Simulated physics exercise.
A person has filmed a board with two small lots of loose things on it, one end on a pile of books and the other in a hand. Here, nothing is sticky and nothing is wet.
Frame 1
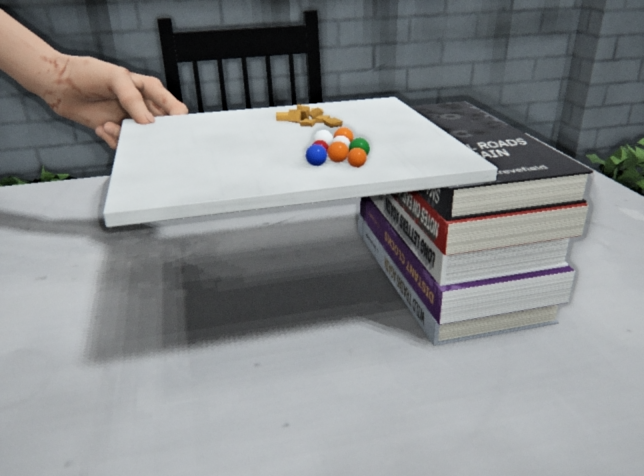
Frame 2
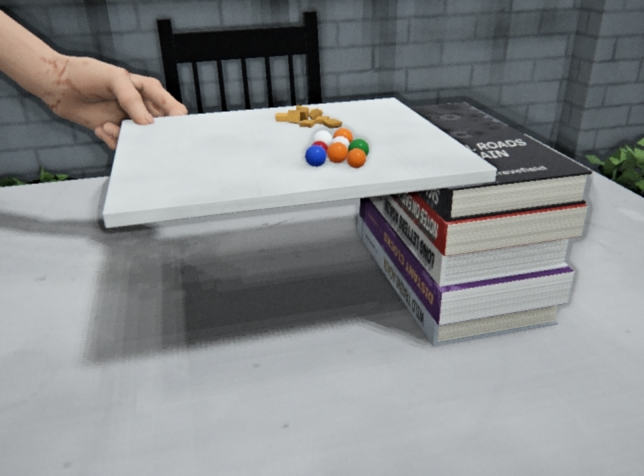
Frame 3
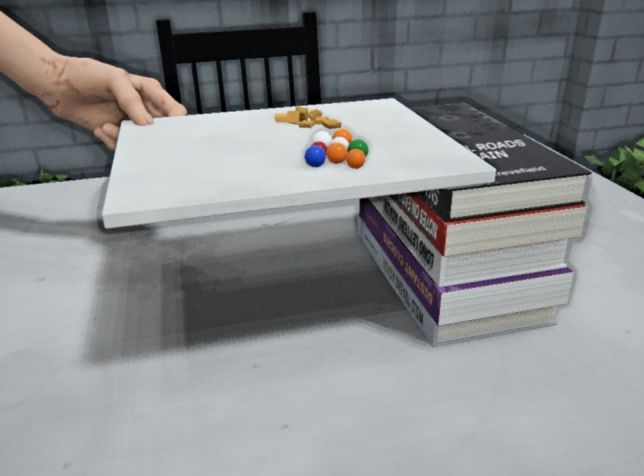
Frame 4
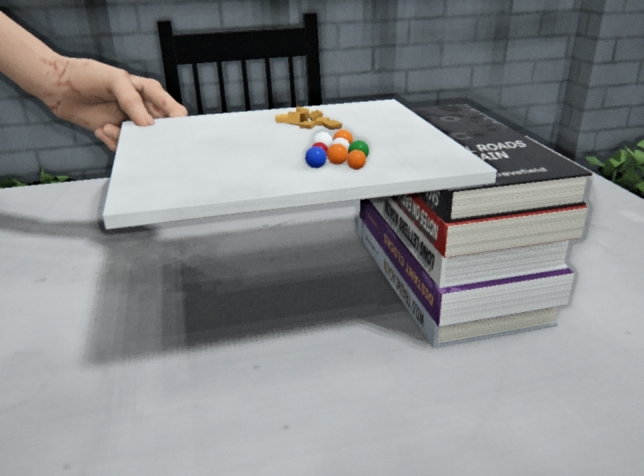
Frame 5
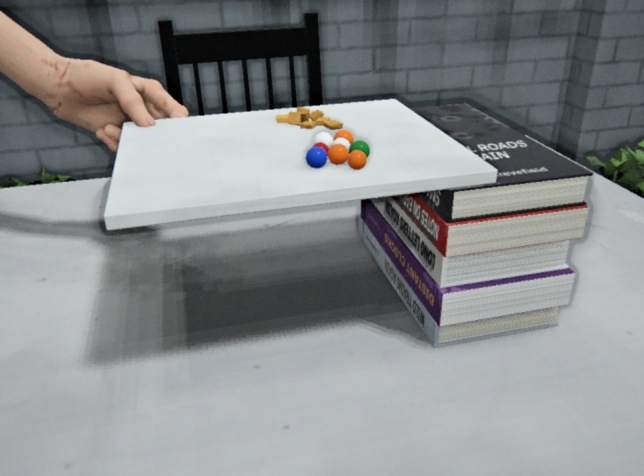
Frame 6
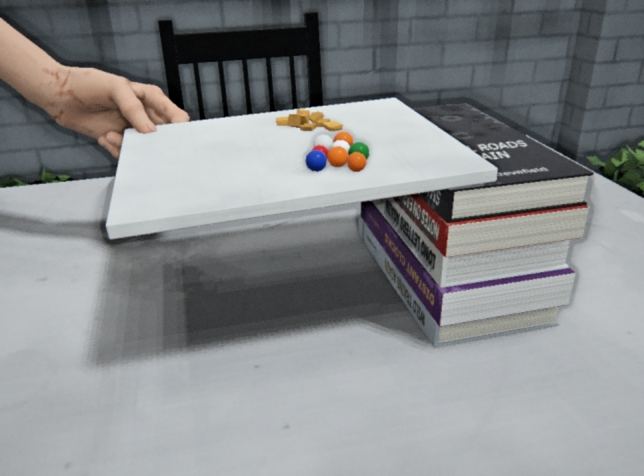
A hand holds a white board level against stacked books, then lowers its end slightly.
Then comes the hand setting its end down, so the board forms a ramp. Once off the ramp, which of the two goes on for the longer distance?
The near one.
Then, 0.51 s past the last view, board sloping at 16°; front portion all still on the board; back portion all still on the board.
Then, 1.06 s past the last view, board sloping at 33°; front portion mostly up to a board's length out; back portion all still on the board.
Then, 1.71 s past the last view, board resting at 38°; front portion mostly one to two board lengths out; back portion mostly at the foot of the board.
Finally, board resting at 38°; front portion mostly more than two board lengths out, about two thirds gone off the table; back portion mostly at the foot of the board; the front portion has gone farther.
